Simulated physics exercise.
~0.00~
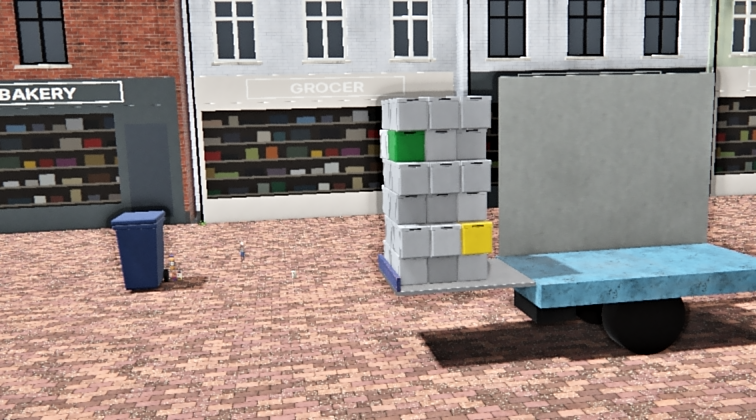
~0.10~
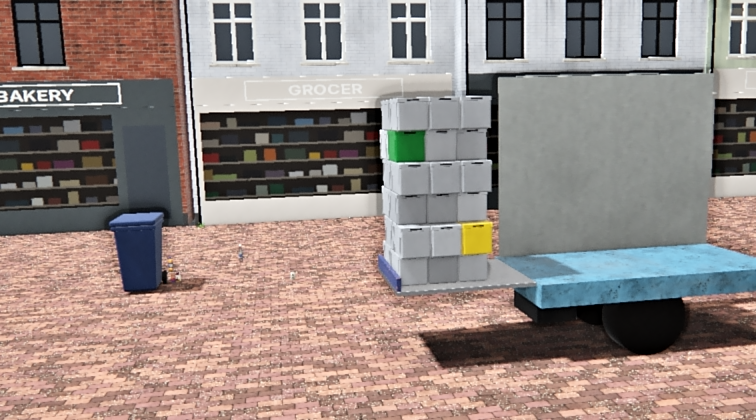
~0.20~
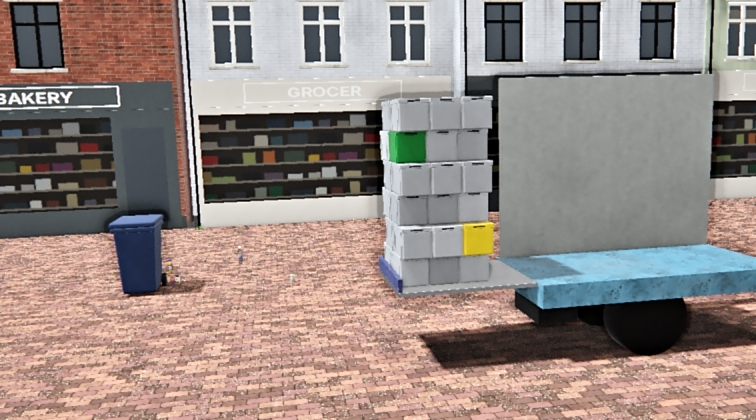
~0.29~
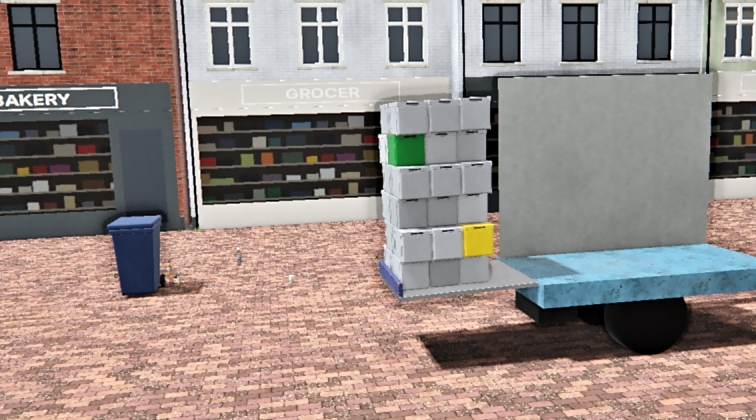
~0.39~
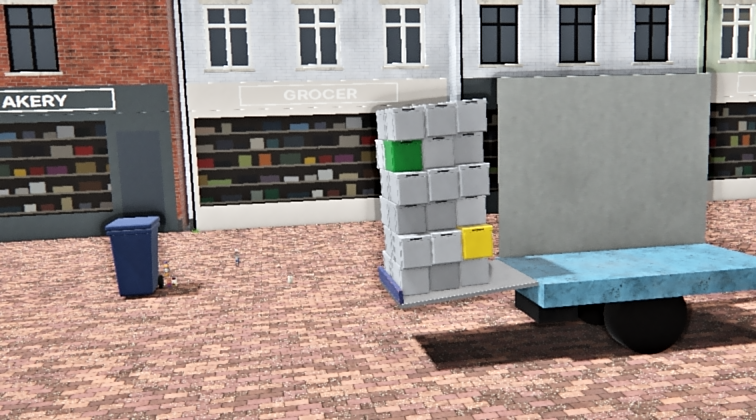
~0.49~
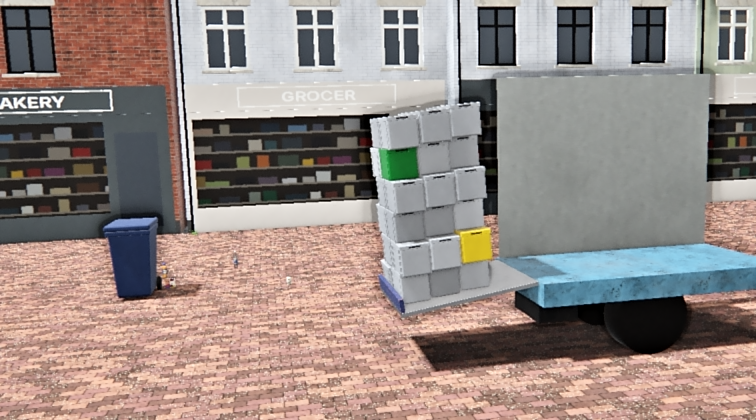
Lorry tail lift tilting down at its outer edge, a tall stack of grey totes leaning left and shifting slightly outside shops.
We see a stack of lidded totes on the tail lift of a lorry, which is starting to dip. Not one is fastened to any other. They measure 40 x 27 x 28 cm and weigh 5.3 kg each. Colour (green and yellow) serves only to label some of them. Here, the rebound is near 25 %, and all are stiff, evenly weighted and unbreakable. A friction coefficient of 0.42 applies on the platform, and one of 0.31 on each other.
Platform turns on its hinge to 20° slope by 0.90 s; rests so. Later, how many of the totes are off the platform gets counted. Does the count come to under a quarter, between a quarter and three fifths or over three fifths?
It comes to upwards of three fifths.
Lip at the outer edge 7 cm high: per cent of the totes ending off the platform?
70 %.
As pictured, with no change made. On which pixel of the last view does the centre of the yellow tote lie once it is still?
About pixel (380, 292).
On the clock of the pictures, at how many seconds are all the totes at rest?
Somewhere close to 4.0 s.
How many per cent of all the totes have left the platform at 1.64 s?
70 per cent.
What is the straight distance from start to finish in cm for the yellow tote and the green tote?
Yellow: About 100 cm, green: About 280 cm.
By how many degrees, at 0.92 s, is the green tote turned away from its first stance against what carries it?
Roughly 10°.
After 0.92 s, slope 20°; 6 of the 36 totes off the platform; green tote 12° from how it stood; yellow tote 9° from how it stood.
After 1.64 s, slope 20°; 26 of the 36 totes off the platform; green tote on its side; yellow tote 6 cm from its place.
In the end (4.2 s), slope 20°; 29 of the 36 totes off the platform; green tote on its side; yellow tote 6° from how it stood. That is 81 per cent. From the last view, middles, green tote near (187, 368), yellow tote near (381, 292).
